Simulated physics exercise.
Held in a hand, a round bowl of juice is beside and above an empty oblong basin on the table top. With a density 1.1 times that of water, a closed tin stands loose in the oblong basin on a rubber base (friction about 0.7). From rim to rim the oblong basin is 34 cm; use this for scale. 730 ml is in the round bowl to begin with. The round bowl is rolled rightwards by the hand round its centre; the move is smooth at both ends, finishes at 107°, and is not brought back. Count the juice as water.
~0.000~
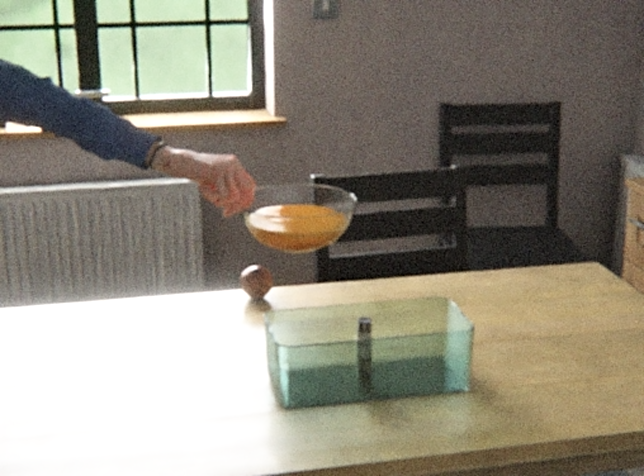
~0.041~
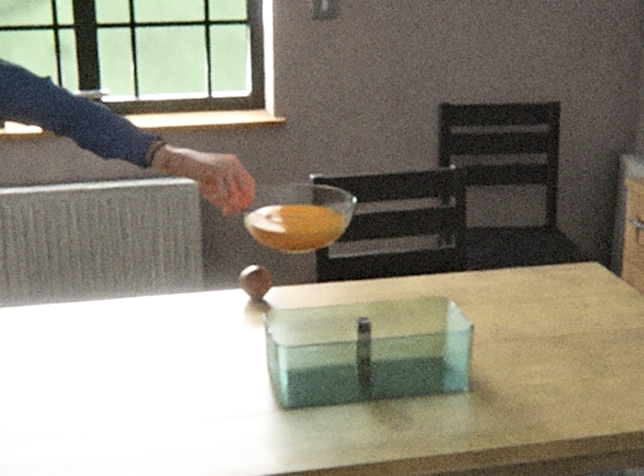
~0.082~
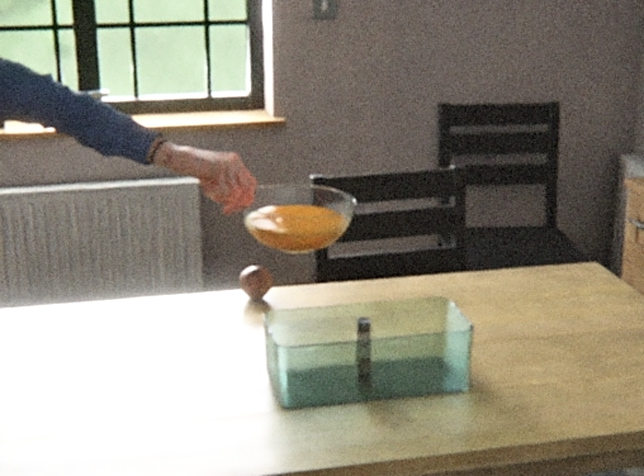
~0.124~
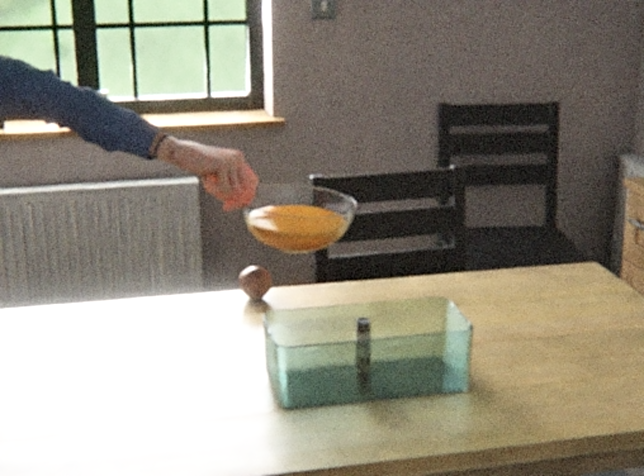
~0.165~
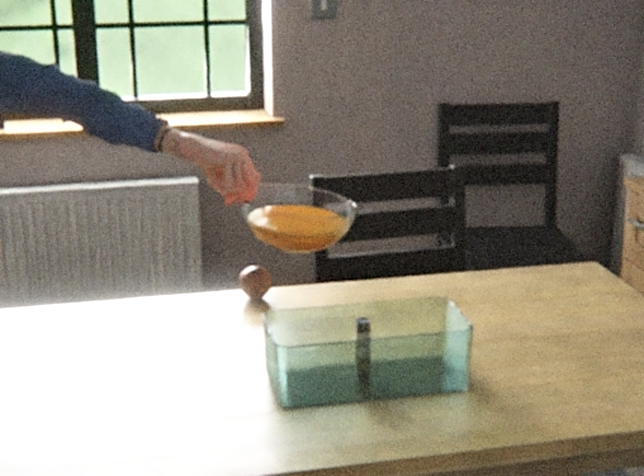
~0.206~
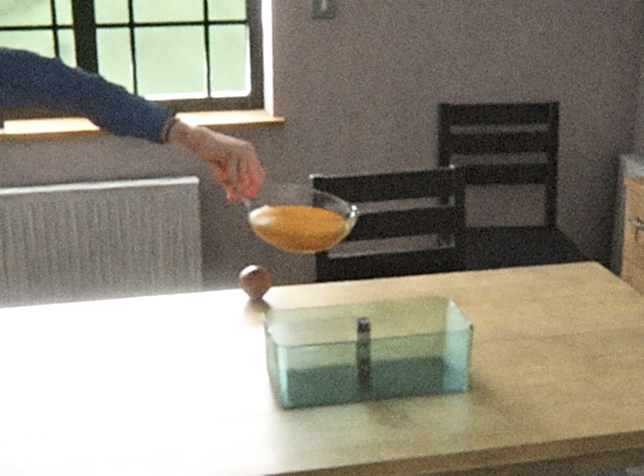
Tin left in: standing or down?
It does not overbalance.
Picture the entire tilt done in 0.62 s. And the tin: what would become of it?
It stays steady, then.
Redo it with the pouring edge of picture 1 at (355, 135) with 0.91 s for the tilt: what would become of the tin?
Result: Tin tipped over.
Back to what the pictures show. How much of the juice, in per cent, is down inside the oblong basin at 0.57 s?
Roughly 10 percent of it.
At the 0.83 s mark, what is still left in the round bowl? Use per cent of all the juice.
Share remaining: Approx. 0 %.
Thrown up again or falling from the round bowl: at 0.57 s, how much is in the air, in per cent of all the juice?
My guess is roughly 58 %.
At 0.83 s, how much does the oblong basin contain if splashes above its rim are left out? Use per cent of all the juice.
Around 94 parts in a hundred.
Then, 0.57 s in, the tilt is 74° and 33 per cent is still to pour; the tin stands where it began.
Then, 0.83 s in, the tilt is 105° and 0 per cent is still to pour; the tin stands where it began.
Then, 1.11 s in, the tilt is 107° and 0 per cent is still to pour; the tin stands where it began.
Then, 1.41 s in, the tilt is 107° and 0 per cent is still to pour; the tin stands where it began.
Finally, the tin stands where it began.
